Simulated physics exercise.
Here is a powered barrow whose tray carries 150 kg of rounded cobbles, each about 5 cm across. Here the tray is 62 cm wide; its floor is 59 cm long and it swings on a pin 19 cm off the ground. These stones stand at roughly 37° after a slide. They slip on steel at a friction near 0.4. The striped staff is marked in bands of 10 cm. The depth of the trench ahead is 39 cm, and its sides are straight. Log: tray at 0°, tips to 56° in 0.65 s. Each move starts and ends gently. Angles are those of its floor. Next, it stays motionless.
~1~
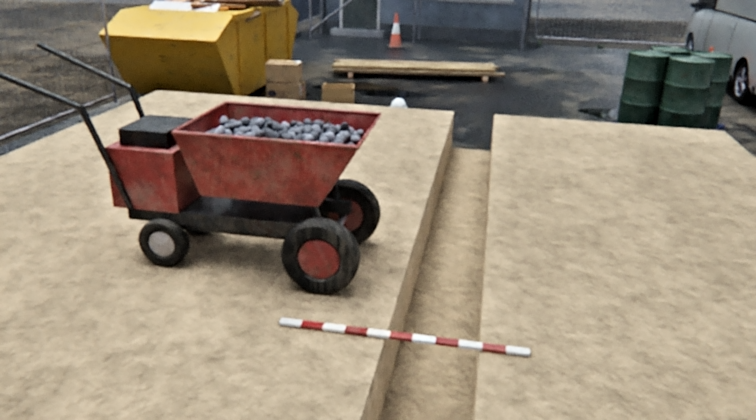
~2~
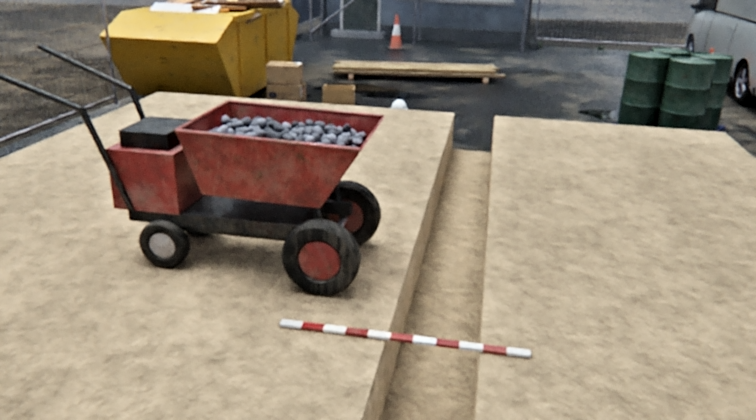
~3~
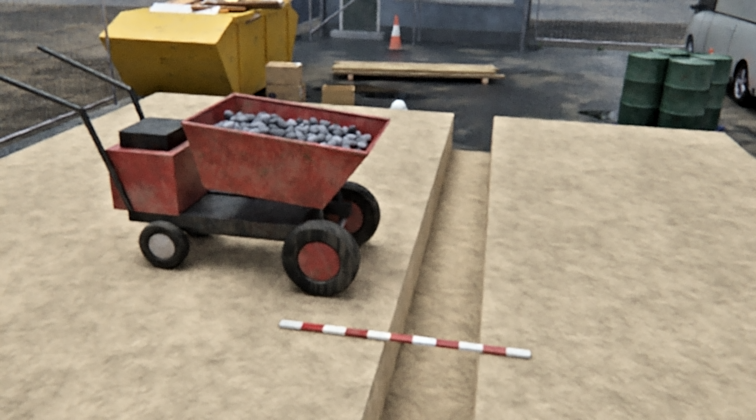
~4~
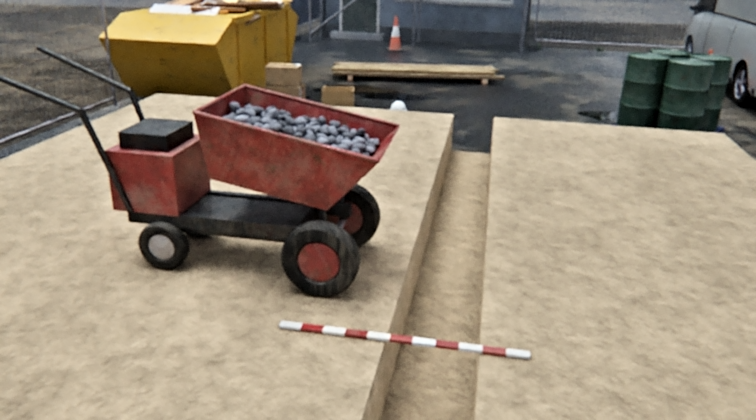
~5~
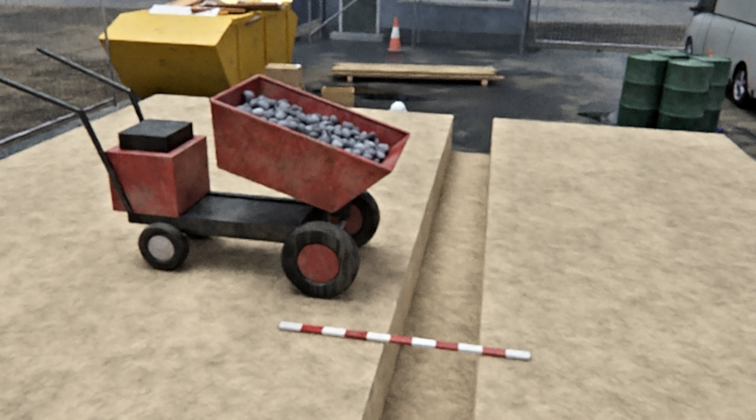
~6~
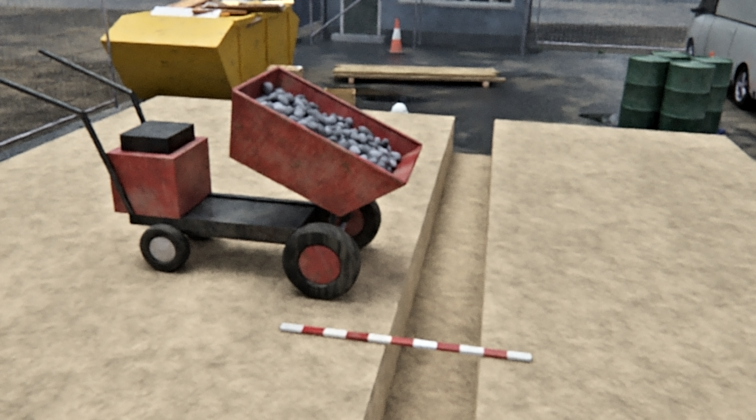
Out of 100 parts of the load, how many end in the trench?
Some 19 out of 100.
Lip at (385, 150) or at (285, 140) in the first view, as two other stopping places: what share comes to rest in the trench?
I'd say some 5 per cent and some 40 per cent.
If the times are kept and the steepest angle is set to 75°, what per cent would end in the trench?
About 45%.
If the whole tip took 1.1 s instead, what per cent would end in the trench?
Close to 20 per cent then.
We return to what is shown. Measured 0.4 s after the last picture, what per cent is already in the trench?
About 5 per cent by then.
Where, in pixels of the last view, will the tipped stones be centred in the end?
Roughly at pixel (509, 290).
Then, 0.2 s after the last picture the floor is at 48°, 100 % in the tray; the foremost stones are at (421, 198).
Then, 0.4 s after the last picture the floor is at 56°, 94 % in the tray, 6 % in the trench, 1 % past the trench; the foremost stones are at (493, 257).
Then, 0.8 s after the last picture the floor is at 56°, 63 % in the tray, 11 % in the trench, 27 % past the trench; the foremost stones are at (611, 306).
Then, 2.8 s after the last picture the floor is at 56°, 52 % in the tray, 19 % in the trench, 29 % past the trench; the foremost stones are past the picture's edge.
